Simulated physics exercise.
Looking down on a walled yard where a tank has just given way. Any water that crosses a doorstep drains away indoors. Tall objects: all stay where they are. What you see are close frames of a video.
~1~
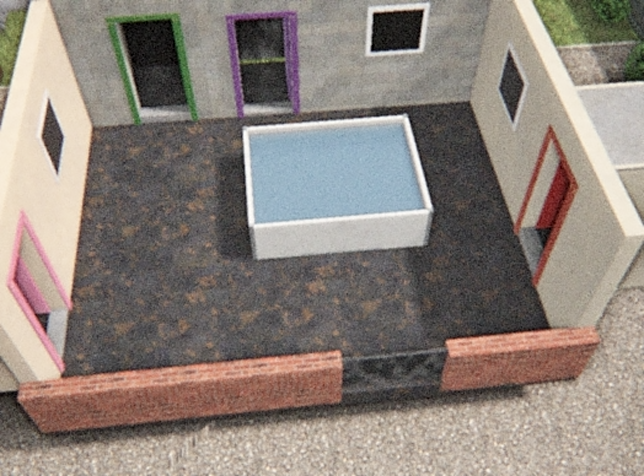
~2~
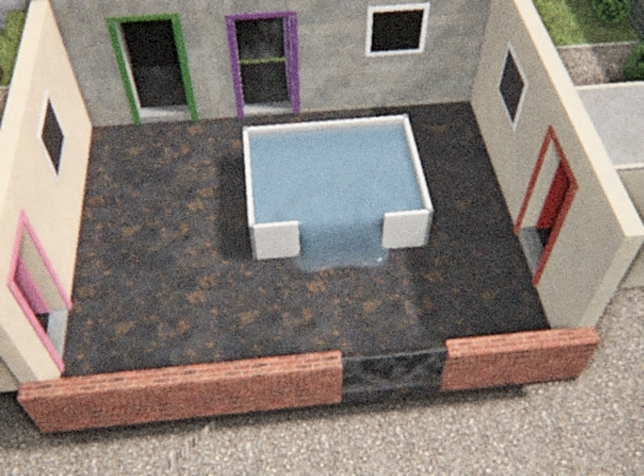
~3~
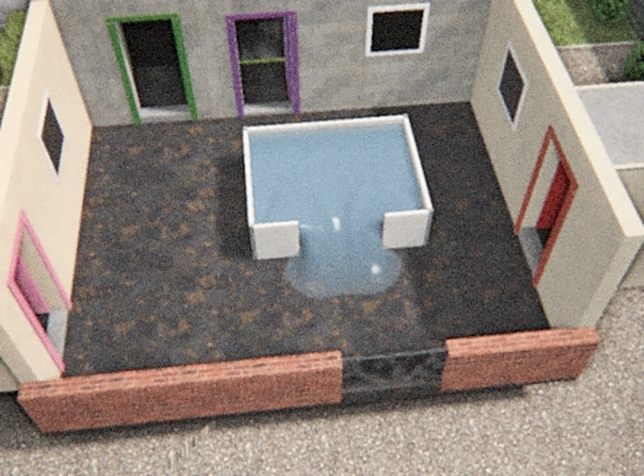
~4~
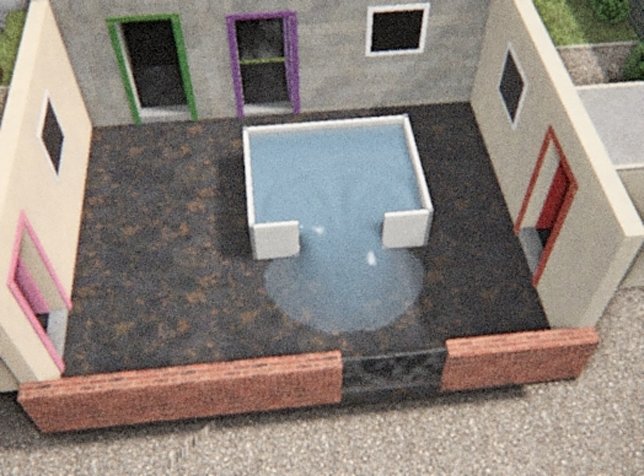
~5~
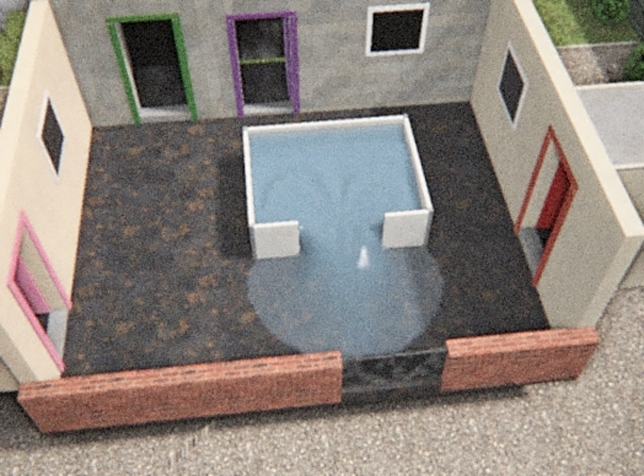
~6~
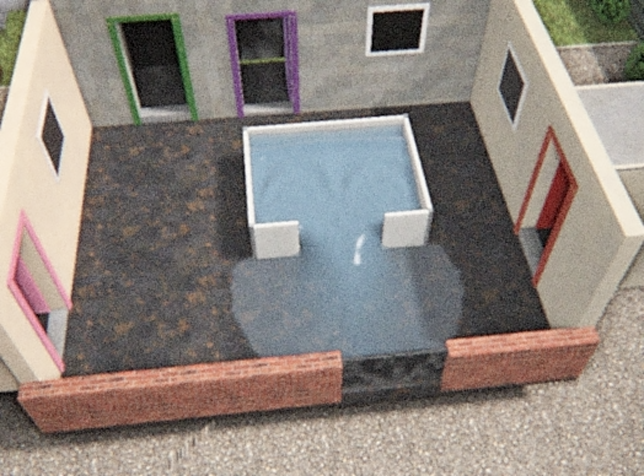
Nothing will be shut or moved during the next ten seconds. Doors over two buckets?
Purple door over; red door not over; pink door over; green door not over.
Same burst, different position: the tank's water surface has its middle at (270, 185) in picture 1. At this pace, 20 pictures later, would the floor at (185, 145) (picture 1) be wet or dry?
Point status: Unsoaked.
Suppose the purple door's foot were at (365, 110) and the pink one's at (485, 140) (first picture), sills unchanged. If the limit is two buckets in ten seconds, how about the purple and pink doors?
Looking at it, the purple door tops the limit, and the pink door tops the limit.
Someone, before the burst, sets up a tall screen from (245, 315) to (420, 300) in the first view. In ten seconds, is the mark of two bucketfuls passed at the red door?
Red goes over.
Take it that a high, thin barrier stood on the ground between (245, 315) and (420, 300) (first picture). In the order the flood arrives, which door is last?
Look to the purple-painted one.
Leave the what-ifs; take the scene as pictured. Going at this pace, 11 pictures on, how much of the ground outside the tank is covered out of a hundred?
Around 35 percent, give or take.
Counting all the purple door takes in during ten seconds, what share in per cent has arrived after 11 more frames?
Around 0 in a hundred.
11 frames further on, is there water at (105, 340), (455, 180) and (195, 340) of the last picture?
The three points read soaked through, clear and soaked through.
A moment on, water covers 25 % of the floor; the purple door not reached, the red door not reached, the pink door not reached, the green door not reached.
Next, water covers 35 % of the floor; the purple door not reached, the red door wet at the sill, nothing in, the pink door not reached, the green door not reached.
Then, water covers 60 % of the floor; the purple door not reached, the red door wet at the sill, nothing in, the pink door over two buckets in, the green door not reached.
Later, water covers 95 % of the floor; the purple door wet at the sill, nothing in, the red door wet at the sill, nothing in, the pink door far over two buckets in, the green door wet at the sill, nothing in.
In the end, water covers 100 % of the floor; the purple door over two buckets in, the red door wet at the sill, nothing in, the pink door far over two buckets in, the green door wet at the sill, nothing in.
